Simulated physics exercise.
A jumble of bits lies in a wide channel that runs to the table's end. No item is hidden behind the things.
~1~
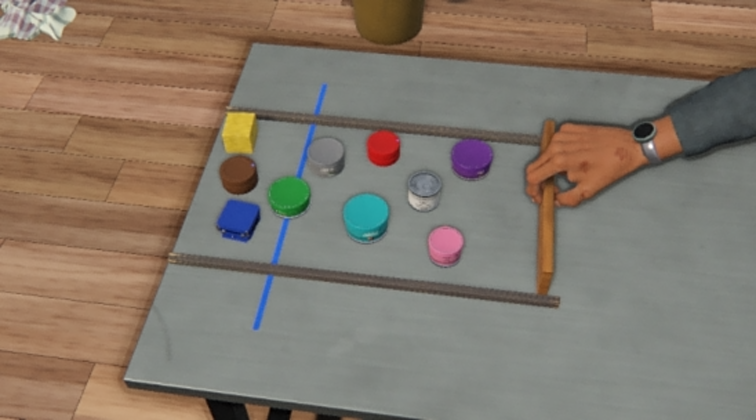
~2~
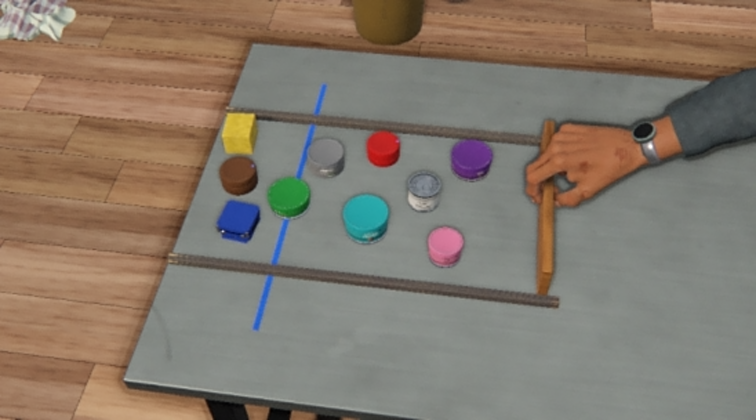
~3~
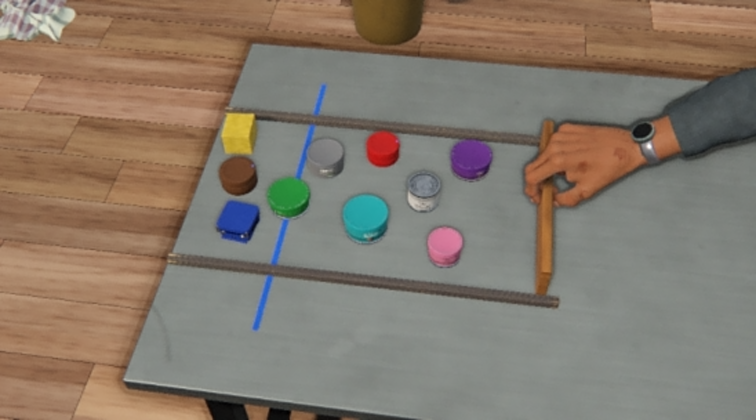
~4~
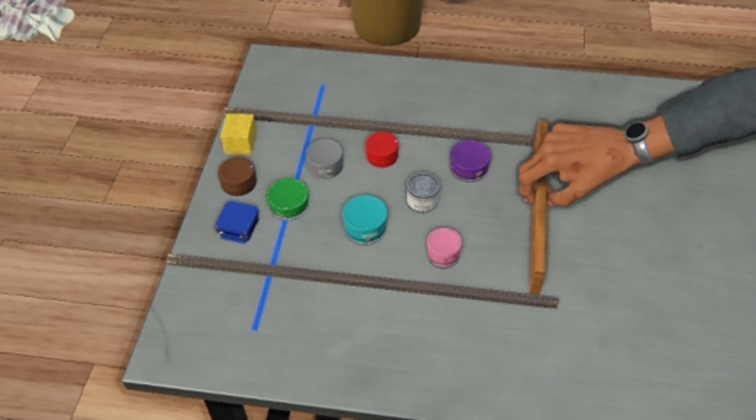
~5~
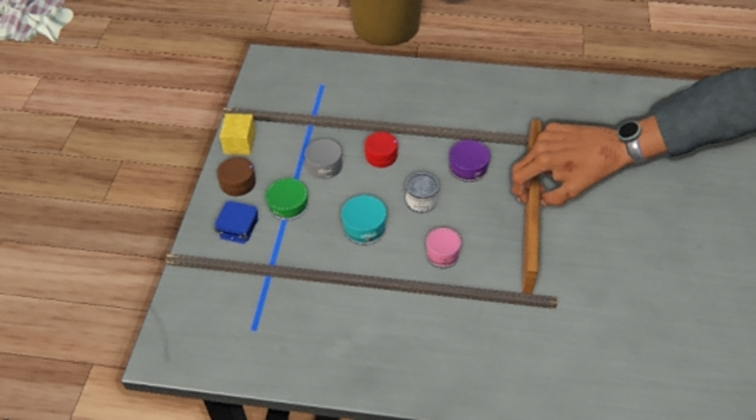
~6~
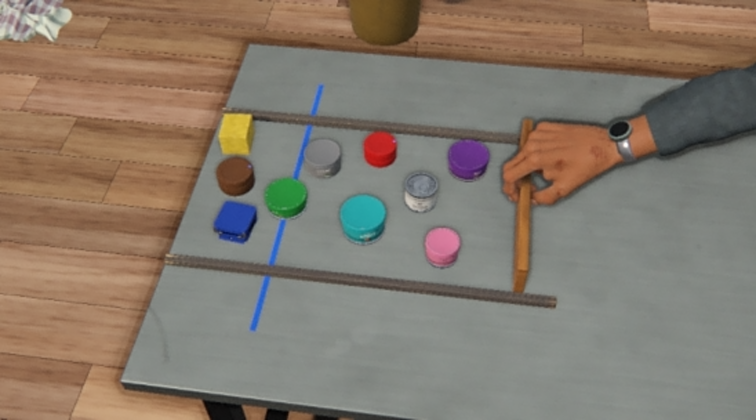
On a grey tabletop above a wooden floor, seen from above at an angle, two thin dark rails run left to right. Between them lie a yellow block, brown lid and blue case at left, a blue line crossing beside green and grey pots, then red, turquoise, white, purple and pink tins. A watch-wearing hand slides an upright wooden board slightly left, while the items and camera stay practically still.
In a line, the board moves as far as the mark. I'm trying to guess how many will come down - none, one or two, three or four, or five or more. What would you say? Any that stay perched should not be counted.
I would say none.
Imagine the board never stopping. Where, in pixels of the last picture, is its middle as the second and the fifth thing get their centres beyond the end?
Its middle is around (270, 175) and later (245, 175).
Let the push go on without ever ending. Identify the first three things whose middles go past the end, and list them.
In order: The brown lid, the yellow block, the green pot.
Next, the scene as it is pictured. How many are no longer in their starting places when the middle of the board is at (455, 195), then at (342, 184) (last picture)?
Counts: 2 / 7.
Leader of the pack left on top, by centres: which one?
Brown lid.
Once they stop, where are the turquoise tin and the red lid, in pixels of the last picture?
First object: (263, 205); second object: (258, 126).
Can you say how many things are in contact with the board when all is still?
4 end up touching it.
A little later, none off yet; yellow block at rest near (237, 134); brown lid at rest near (236, 177); blue case at rest near (237, 223).
When it is over, the number that fall off is zero.
